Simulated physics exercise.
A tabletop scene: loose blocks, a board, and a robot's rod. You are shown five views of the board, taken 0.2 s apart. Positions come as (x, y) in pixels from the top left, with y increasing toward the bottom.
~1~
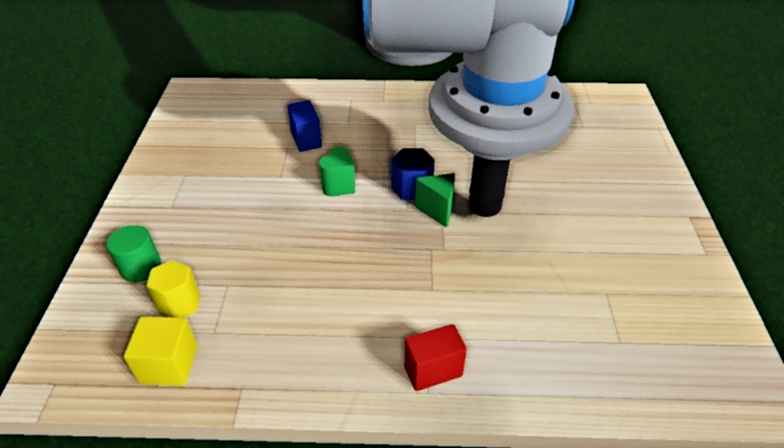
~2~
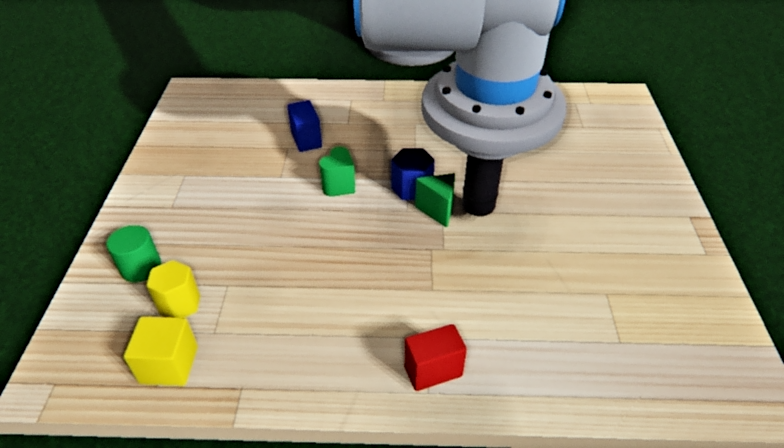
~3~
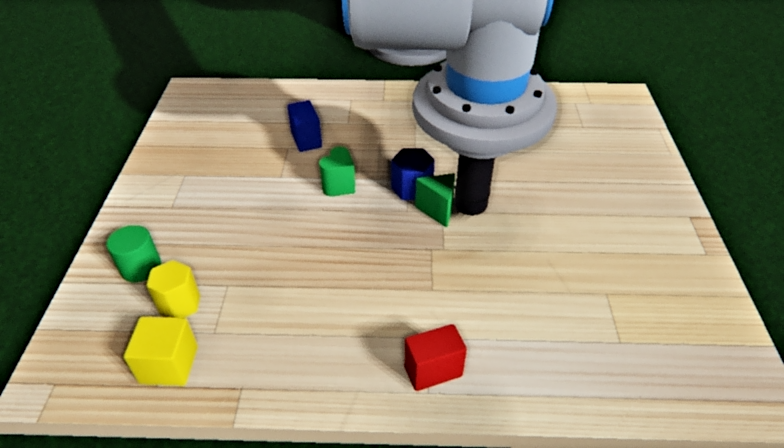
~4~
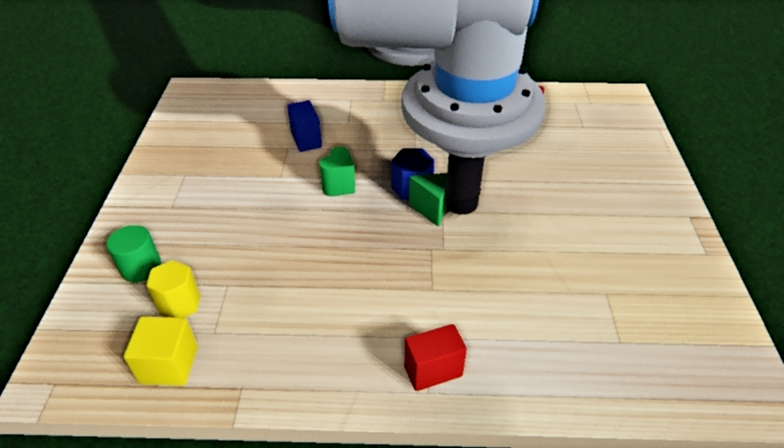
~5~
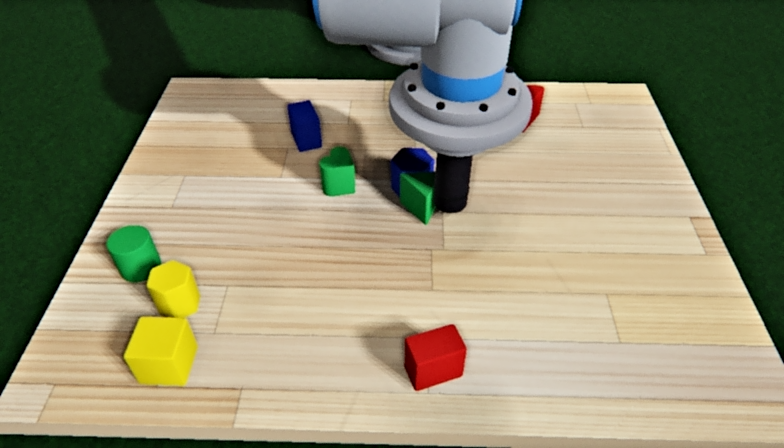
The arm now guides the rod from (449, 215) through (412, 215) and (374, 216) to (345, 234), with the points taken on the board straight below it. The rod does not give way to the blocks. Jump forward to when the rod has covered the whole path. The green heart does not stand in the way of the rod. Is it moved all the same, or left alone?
By the last moment, the green heart will have left its place.
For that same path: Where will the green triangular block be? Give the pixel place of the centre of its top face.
Its top middle will sit at (349, 171).
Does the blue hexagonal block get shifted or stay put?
The push misses it.
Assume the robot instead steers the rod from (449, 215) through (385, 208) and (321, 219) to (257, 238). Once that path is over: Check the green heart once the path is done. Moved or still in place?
That block ends up displaced.
The first path, step by step. One third of the way, rod (410, 203); green triangular block (383, 177), turned 20° clockwise.
Two thirds of the way, rod (373, 204); green heart (328, 154); green triangular block (351, 171), turned 55° clockwise.
At the end, rod (344, 222); green heart (328, 154); blue hexagonal block still; green triangular block (349, 171), turned 60° clockwise.
